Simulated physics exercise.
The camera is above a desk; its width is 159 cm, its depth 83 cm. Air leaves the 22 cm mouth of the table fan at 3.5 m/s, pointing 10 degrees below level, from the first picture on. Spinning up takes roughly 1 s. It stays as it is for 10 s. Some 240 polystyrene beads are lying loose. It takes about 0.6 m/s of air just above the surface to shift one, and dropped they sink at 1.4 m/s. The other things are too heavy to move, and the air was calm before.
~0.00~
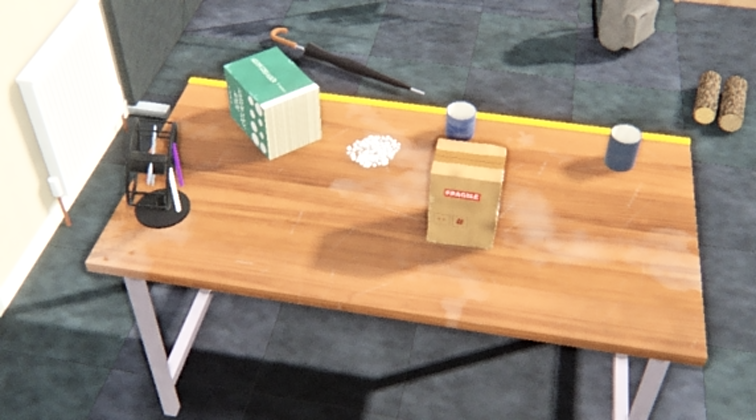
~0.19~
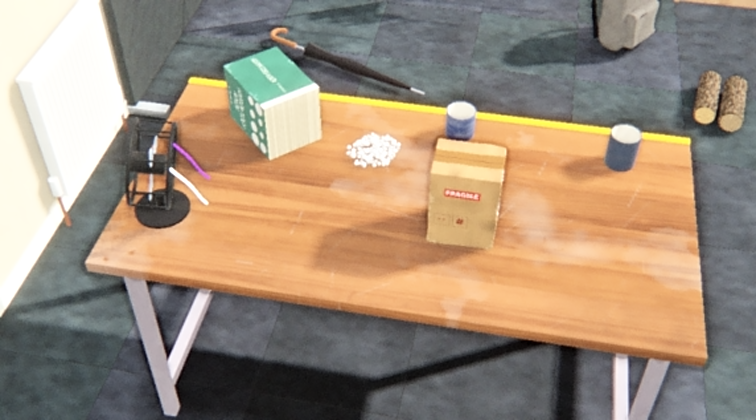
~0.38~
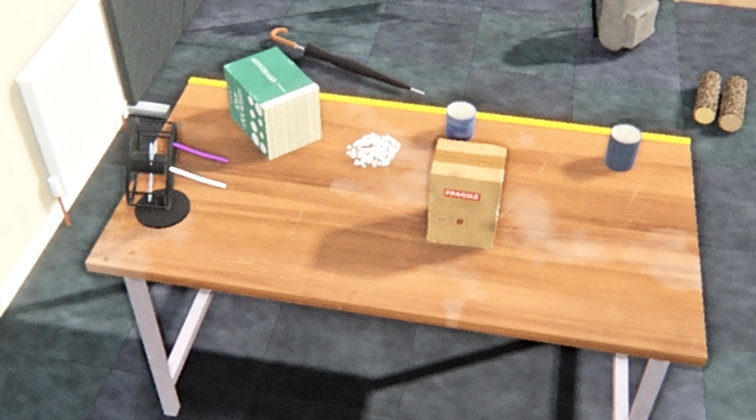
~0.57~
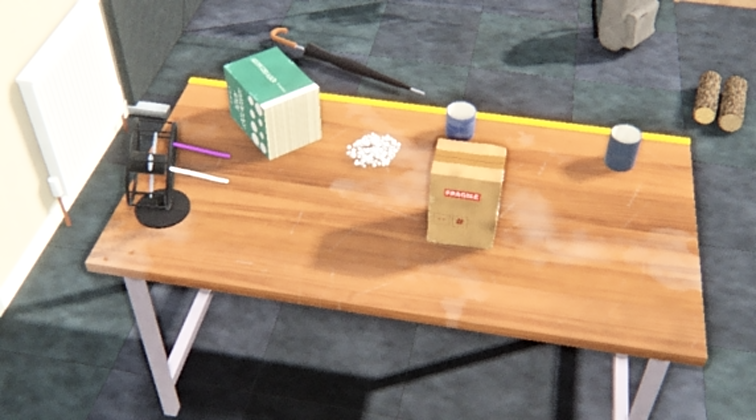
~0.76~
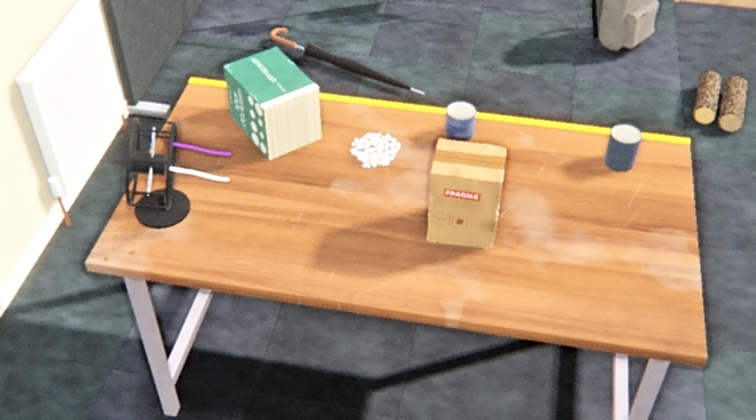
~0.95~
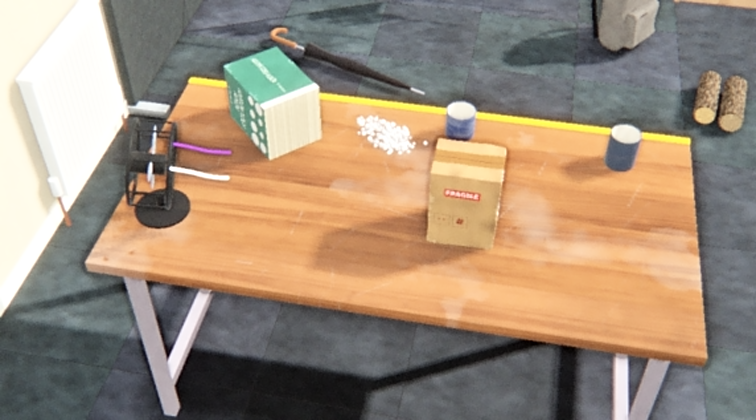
On a wooden desk, a small fan blows ribbons outward, then white beads shift slightly right.
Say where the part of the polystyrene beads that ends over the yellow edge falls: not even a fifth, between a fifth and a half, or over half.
The share over the yellow edge is more than half.
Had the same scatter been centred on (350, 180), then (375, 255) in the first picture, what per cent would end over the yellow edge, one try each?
In turn about 100 %, 0 %.
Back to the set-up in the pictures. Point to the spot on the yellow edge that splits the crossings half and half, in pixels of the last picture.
Around (413, 105).
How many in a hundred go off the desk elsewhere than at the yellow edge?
About 0 %.
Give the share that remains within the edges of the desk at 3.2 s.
Near 10 %.
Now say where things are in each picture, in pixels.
The middle of the polystyrene beads is near (374, 151), none has stirred yet and the mouth of the table fan is at (152, 164), in the first picture.
The middle of the polystyrene beads is near (372, 151), none has stirred yet and the yellow edge is centred on (431, 108), in the second picture.
The middle of the polystyrene beads is near (372, 151), none has stirred yet, the top of a mug is at (461, 110) and the top of a book is at (270, 77), in the third picture.
The middle of the polystyrene beads is near (372, 151) and none has stirred yet, in the fourth picture.
The middle of the polystyrene beads is near (375, 150) and about 5 % have left their places, in the fifth picture.
The middle of the polystyrene beads is near (388, 137), the farthest in sight from the table fan is at (425, 144) and about 95 % have left their places, in the sixth picture.
After 2.0 s the count stands so, 86 % are over the yellow edge.
After 3.2 s the count stands so, 90 % are over the yellow edge.
After 5.5 s the count stands so, 94 % are over the yellow edge.
After 10.0 s, at the end, 96 % are over the yellow edge.
